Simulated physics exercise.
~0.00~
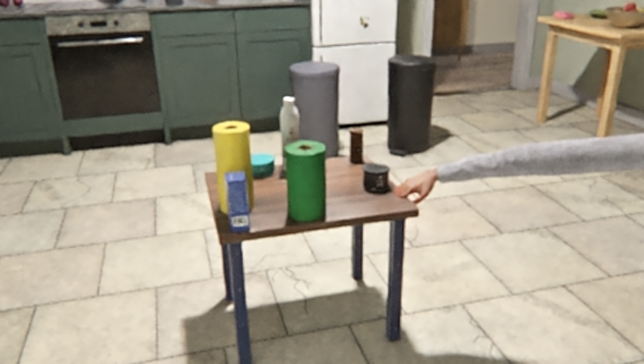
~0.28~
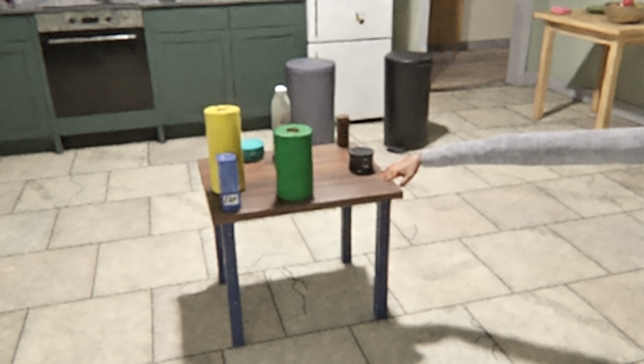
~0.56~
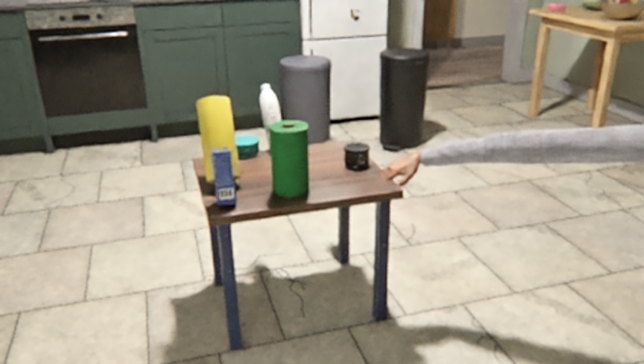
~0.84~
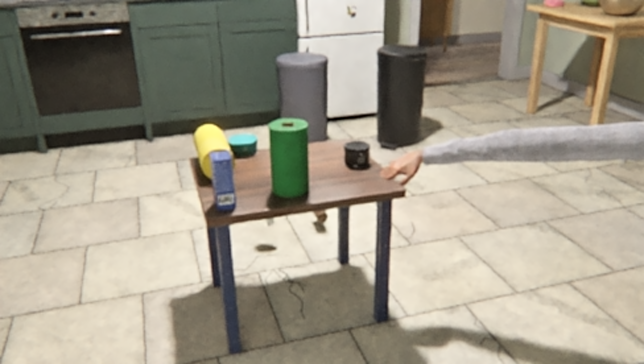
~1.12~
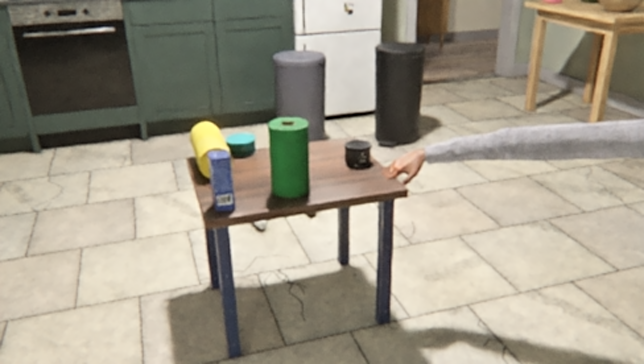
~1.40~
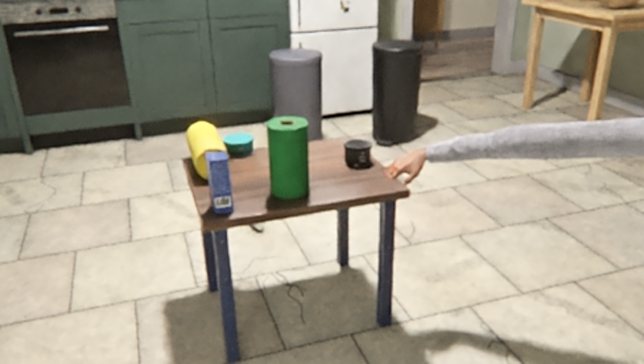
A hand shoves a small table away, dropping a white bottle and brown shaker off it and toppling the yellow roll.
